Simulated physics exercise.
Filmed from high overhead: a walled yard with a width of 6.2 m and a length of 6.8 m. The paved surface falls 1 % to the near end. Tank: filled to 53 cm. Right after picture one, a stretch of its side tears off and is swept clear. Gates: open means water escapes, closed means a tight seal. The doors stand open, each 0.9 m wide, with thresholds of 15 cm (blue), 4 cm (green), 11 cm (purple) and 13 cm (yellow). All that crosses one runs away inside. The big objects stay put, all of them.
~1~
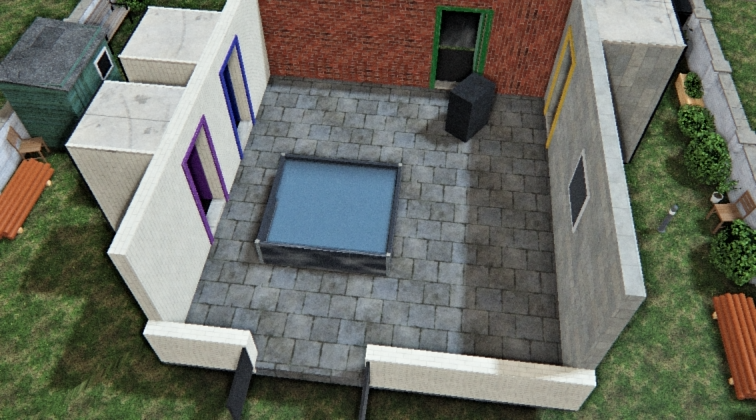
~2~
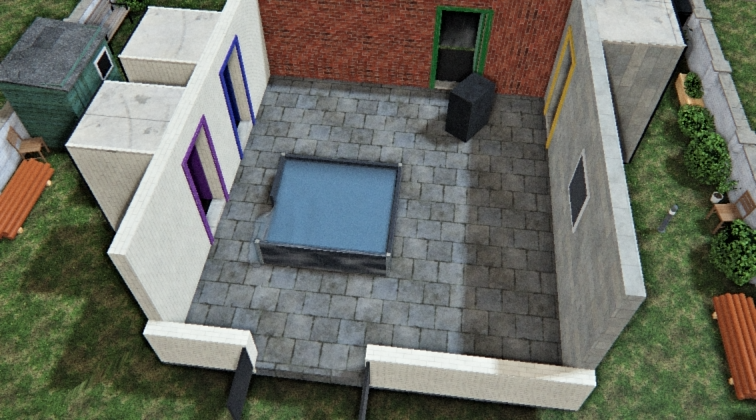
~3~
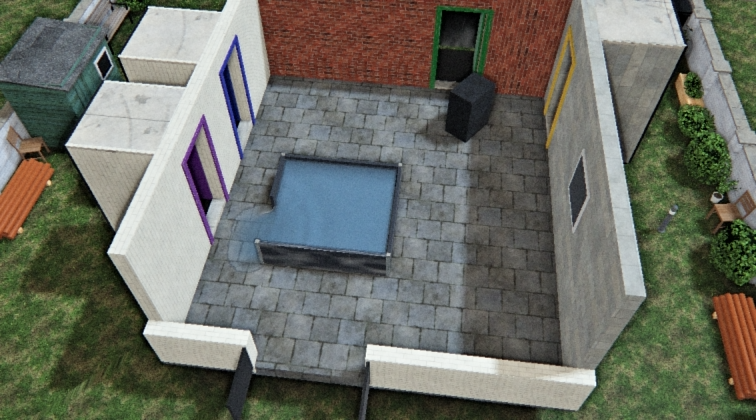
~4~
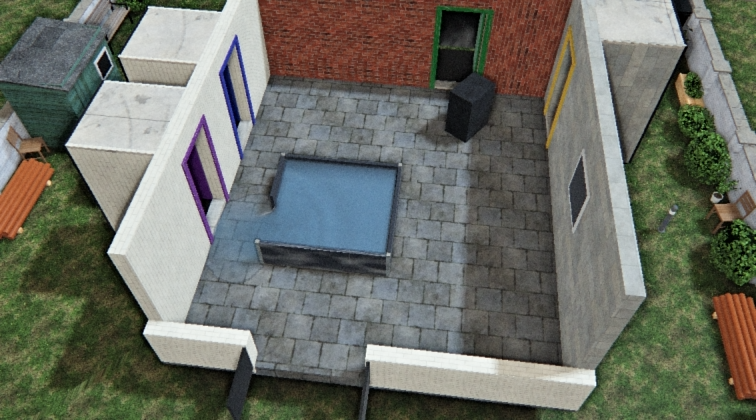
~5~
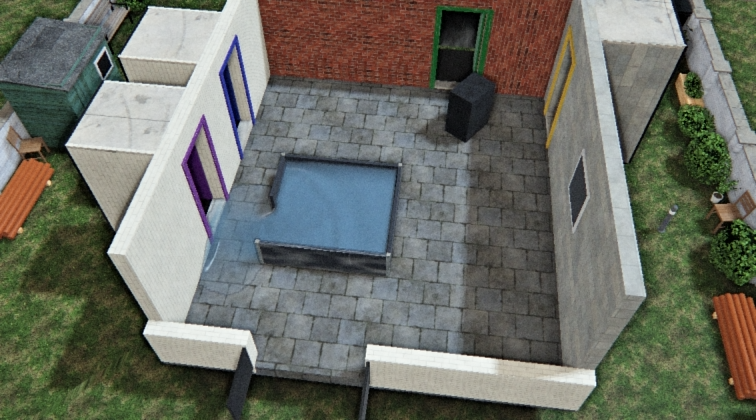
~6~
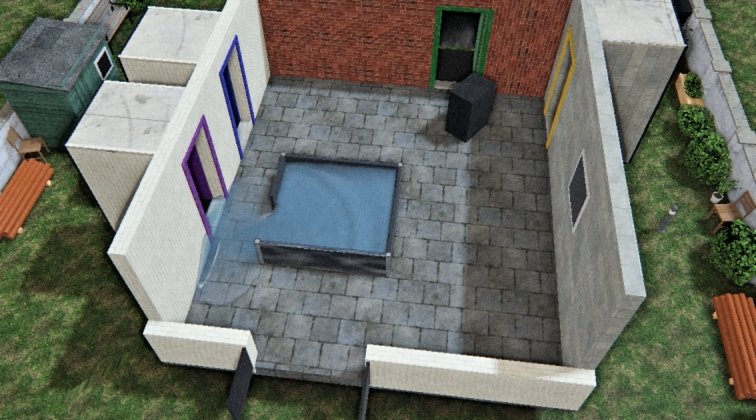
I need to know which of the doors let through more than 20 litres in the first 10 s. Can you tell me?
Sure: The blue door does not; the green door does not; the purple door does; the yellow door does not.
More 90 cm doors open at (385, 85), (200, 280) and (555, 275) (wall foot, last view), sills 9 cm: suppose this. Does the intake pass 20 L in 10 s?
First doorway falls short, second gets there, third falls short.
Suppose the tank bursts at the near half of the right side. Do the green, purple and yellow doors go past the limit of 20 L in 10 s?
In that case, green door: Less than that, purple door: Less than that, yellow door: Less than that.
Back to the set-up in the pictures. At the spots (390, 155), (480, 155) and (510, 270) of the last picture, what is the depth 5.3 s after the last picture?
Spot one 1 cm, spot two 0 cm, spot three 2 cm.
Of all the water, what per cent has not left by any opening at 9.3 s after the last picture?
Roughly 74 per cent is still there.
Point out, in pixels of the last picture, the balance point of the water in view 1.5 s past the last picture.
Around (298, 236).
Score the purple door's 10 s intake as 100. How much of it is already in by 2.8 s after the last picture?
Around 75 percent.
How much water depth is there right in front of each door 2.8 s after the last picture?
Door by door in cm, blue shows 3, green shows 0, purple shows 23, yellow shows 0.
Then, 0.7 s after the last picture water covers 10 % of the floor and is deepest (39 cm) near (213, 244); blue door 2 cm at the sill, 0 L in, green door not reached, purple door 31 cm at the sill, 84 L in, yellow door not reached.
Then, 1.5 s after the last picture water covers 20 % of the floor and is deepest (37 cm) near (182, 333); blue door 3 cm at the sill, 0 L in, green door not reached, purple door 31 cm at the sill, 201 L in, yellow door not reached.
Then, 2.8 s after the last picture water covers 40 % of the floor and is deepest (26 cm) near (178, 343); blue door 3 cm at the sill, 0 L in, green door not reached, purple door 23 cm at the sill, 325 L in, yellow door not reached.
Then, 5.3 s after the last picture water covers 60 % of the floor and is deepest (19 cm) near (178, 343); blue door 3 cm at the sill, 0 L in, green door 1 cm at the sill, 0 L in, purple door 16 cm at the sill, 415 L in, yellow door not reached.
Then, 9.3 s after the last picture water covers 90 % of the floor and is deepest (12 cm) near (178, 343); blue door 2 cm at the sill, 0 L in, green door 2 cm at the sill, 0 L in, purple door 9 cm at the sill, 433 L in, yellow door 2 cm at the sill, 0 L in.
